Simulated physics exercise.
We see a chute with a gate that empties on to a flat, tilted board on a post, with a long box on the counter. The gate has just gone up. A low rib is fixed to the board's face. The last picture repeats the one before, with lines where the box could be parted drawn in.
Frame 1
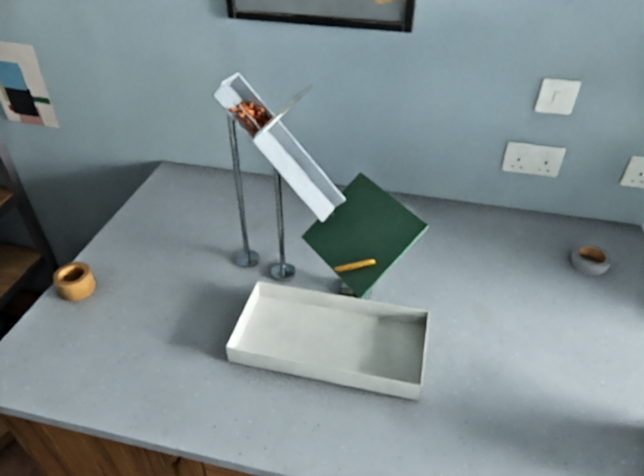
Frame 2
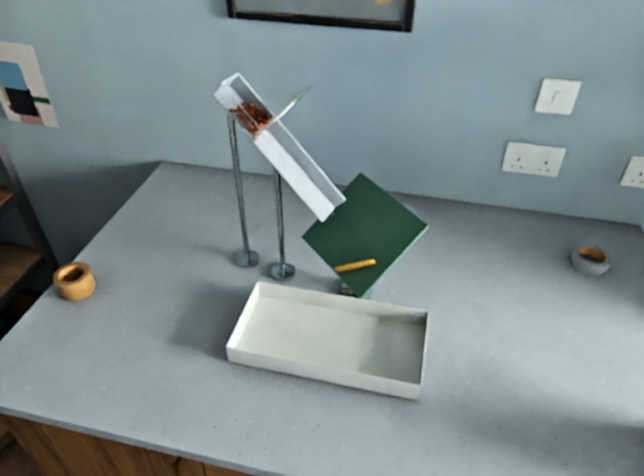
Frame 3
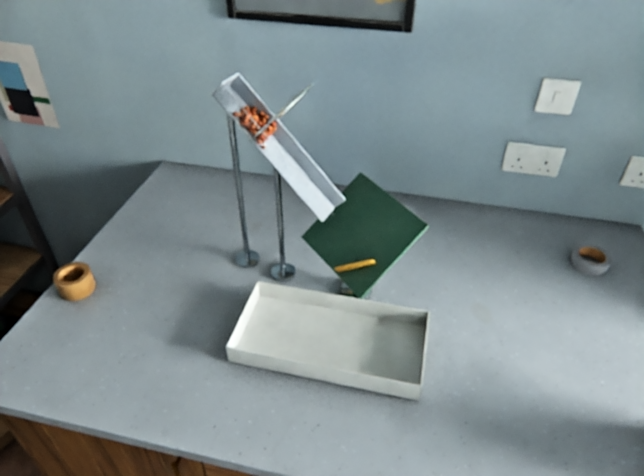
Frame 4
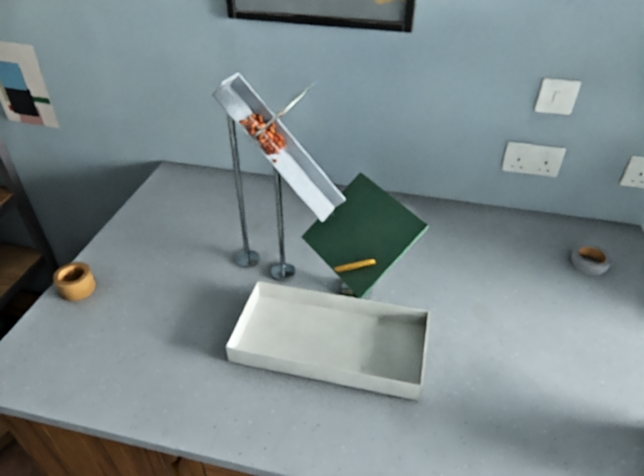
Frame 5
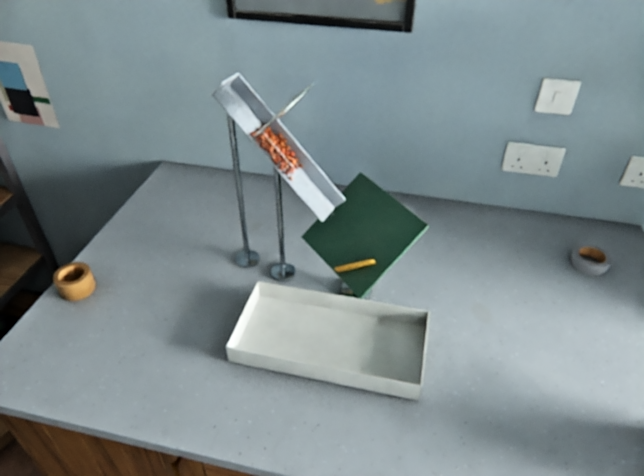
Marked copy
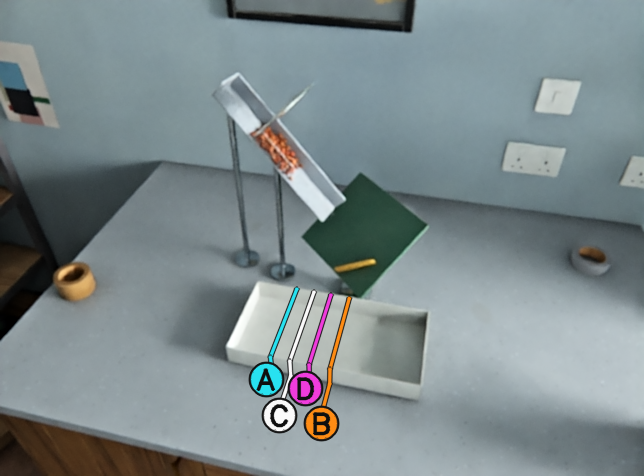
A grey counter against a pale blue wall is seen from slightly above, with white sockets and a switch at the right and part of a dark frame at the top. A sloping white chute on metal posts holds orange-brown pellets above a tilted green board with a yellow strip and an empty off-white box, between two small round pots. The pellets slide down the chute, spreading lengthwise, while the camera stays still.
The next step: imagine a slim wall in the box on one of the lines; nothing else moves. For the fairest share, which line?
C.
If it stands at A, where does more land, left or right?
The right side.
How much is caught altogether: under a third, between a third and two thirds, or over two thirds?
Over two thirds.
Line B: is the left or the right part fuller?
The left side.
On the marked copy, line A crosses the front rim at (270, 356); line B crosses the front rim at (330, 368); line C crosses the front rim at (290, 360); line D crosses the front rim at (309, 363).
With A, of what is caught, about a tenth on the left of the divider, almost all on the right.
With B, of what is caught, almost all on the left of the divider, about a tenth on the right.
With C, of what is caught, roughly half on the left of the divider, roughly half on the right.
With D, of what is caught, almost all on the left of the divider, about a tenth on the right.
